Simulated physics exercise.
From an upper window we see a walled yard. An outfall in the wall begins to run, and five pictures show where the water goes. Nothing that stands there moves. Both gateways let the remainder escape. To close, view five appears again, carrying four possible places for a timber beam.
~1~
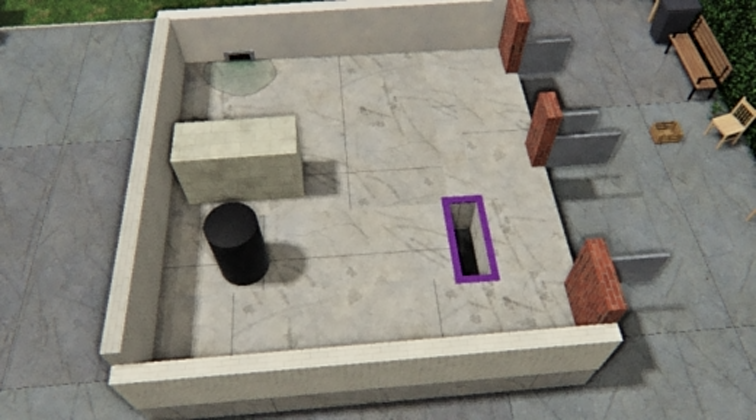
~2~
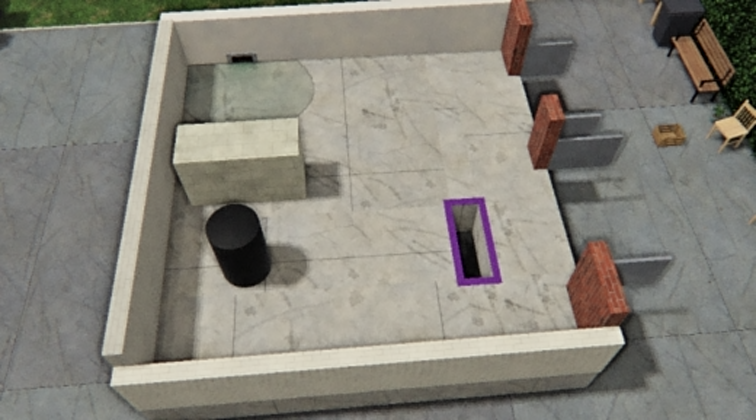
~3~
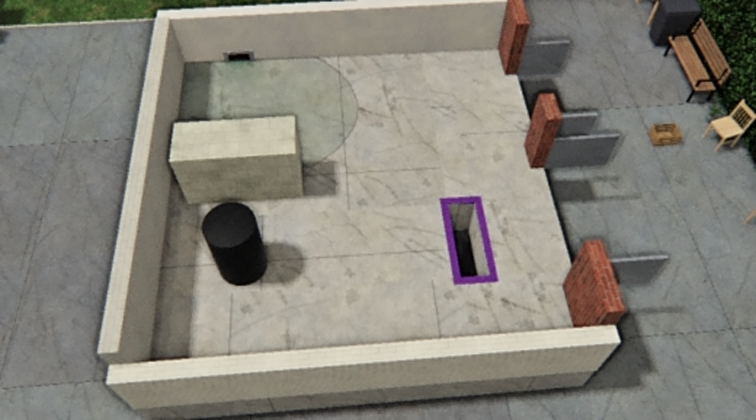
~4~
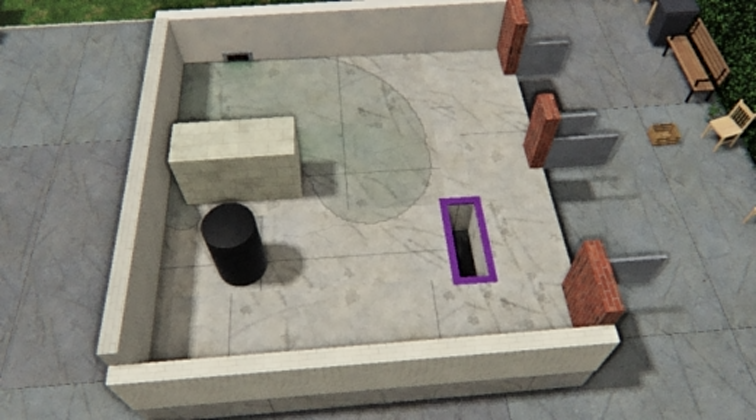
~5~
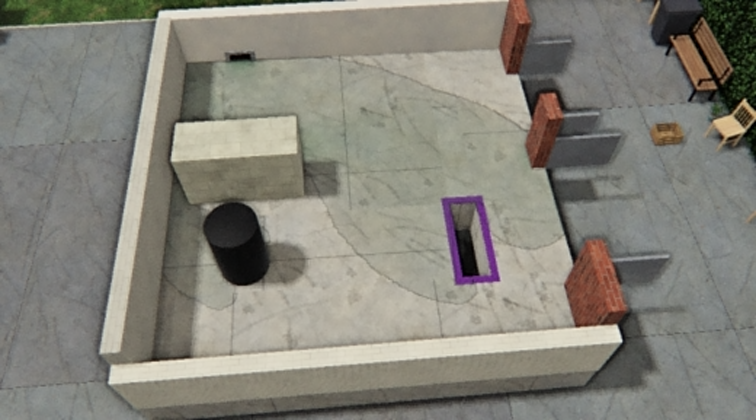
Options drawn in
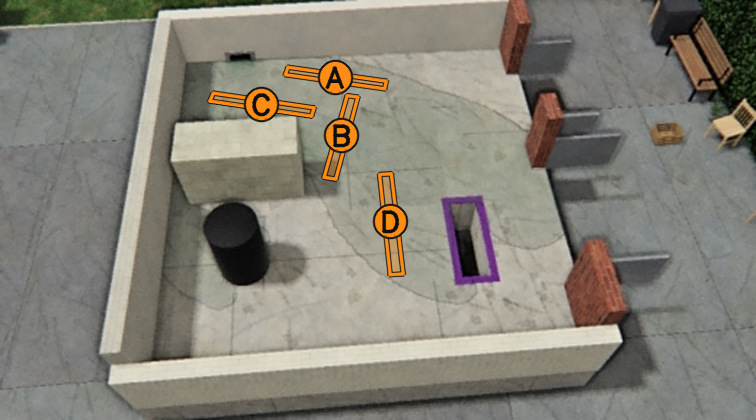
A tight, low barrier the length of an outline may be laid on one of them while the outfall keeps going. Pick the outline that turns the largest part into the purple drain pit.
A.
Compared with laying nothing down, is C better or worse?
Worse.
In orange, A from (286, 70) to (385, 84); B from (329, 178) to (352, 96); C from (211, 97) to (312, 111); D from (396, 274) to (385, 174).
With A, about 36 % of the stream goes into the purple drain pit, about 63 % out by the gates.
With B, about 19 % of the stream goes into the purple drain pit, about 81 % out by the gates.
With C, about 23 % of the stream goes into the purple drain pit, about 75 % out by the gates.
With D, about 23 % of the stream goes into the purple drain pit, about 77 % out by the gates.
